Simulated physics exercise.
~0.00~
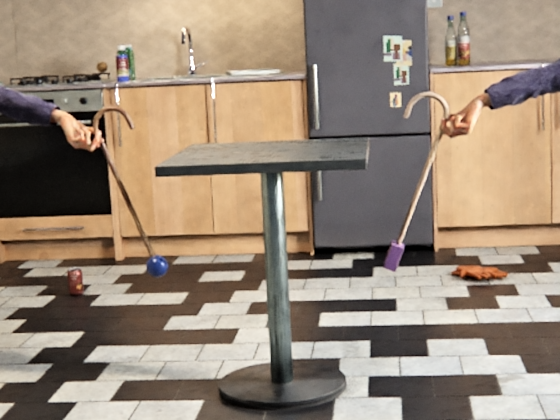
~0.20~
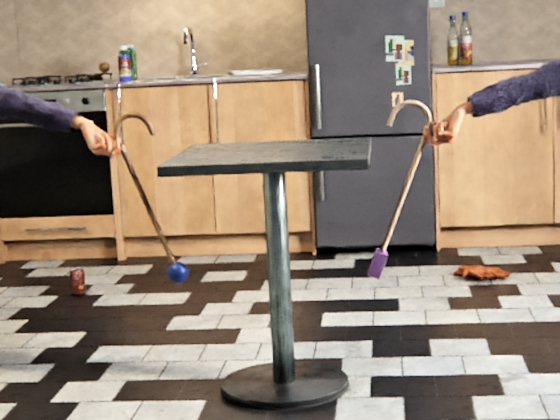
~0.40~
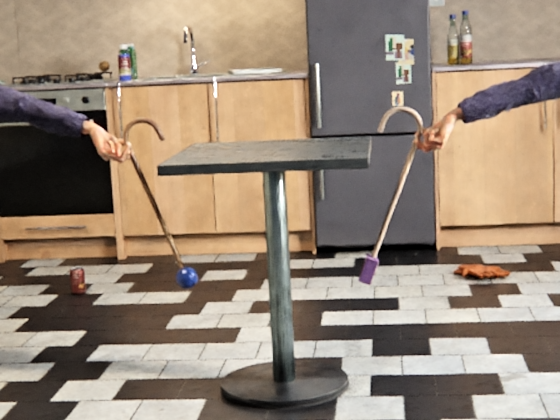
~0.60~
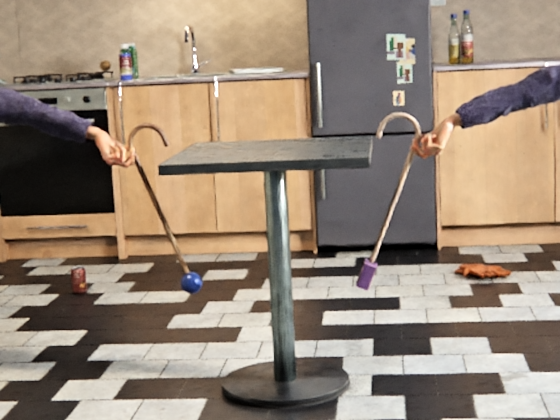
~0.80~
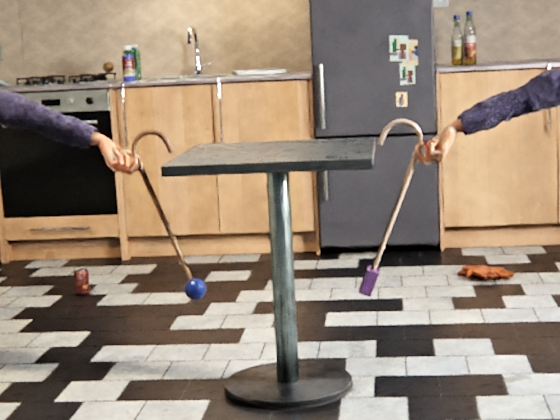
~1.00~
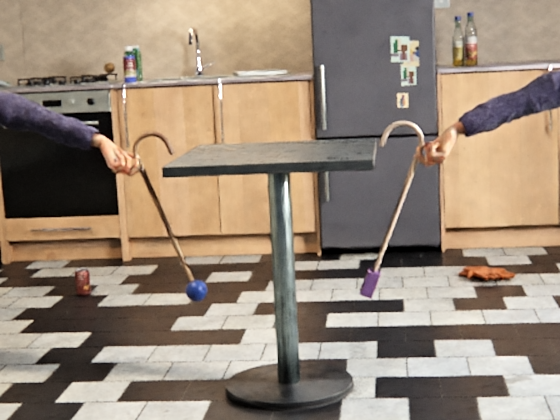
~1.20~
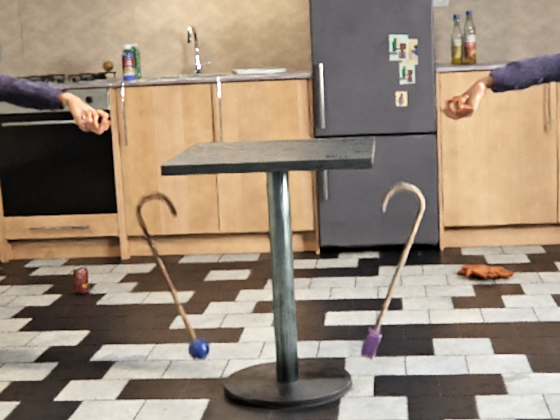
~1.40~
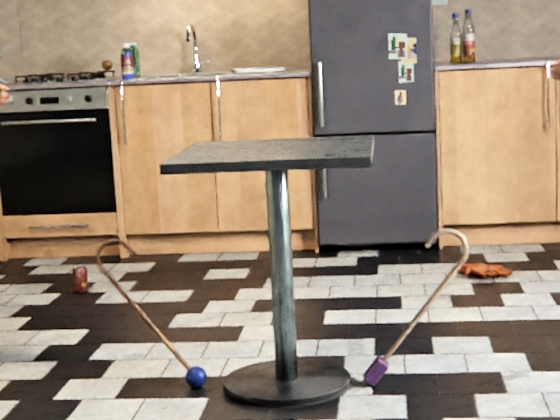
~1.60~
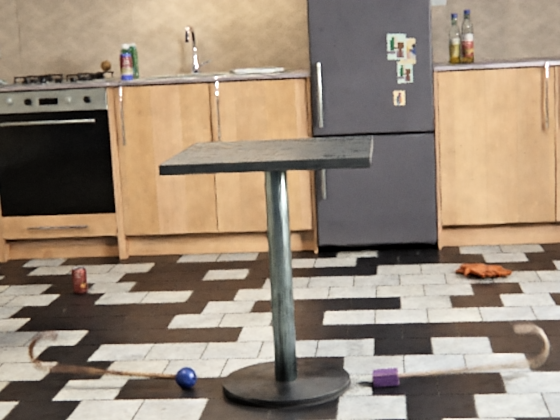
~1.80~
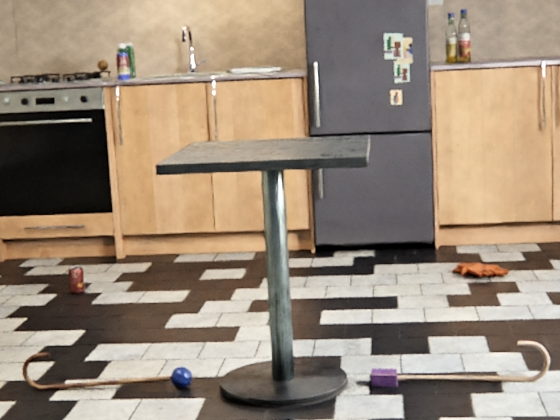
Two cane-like objects with curved handles, one tipped with a blue ball at left and one with a purple block at right, are held by hands on either side of a dark pedestal table. The slightly swaying, eye-level view shows a kitchen with wooden cupboards, a black oven, a grey fridge and a black-and-white floor. The hands move the tips inward toward the table's base and pause. Then both hands let go and draw back, and the objects drop upright. Their handles tip outward, and both end up lying on the floor beside the base.
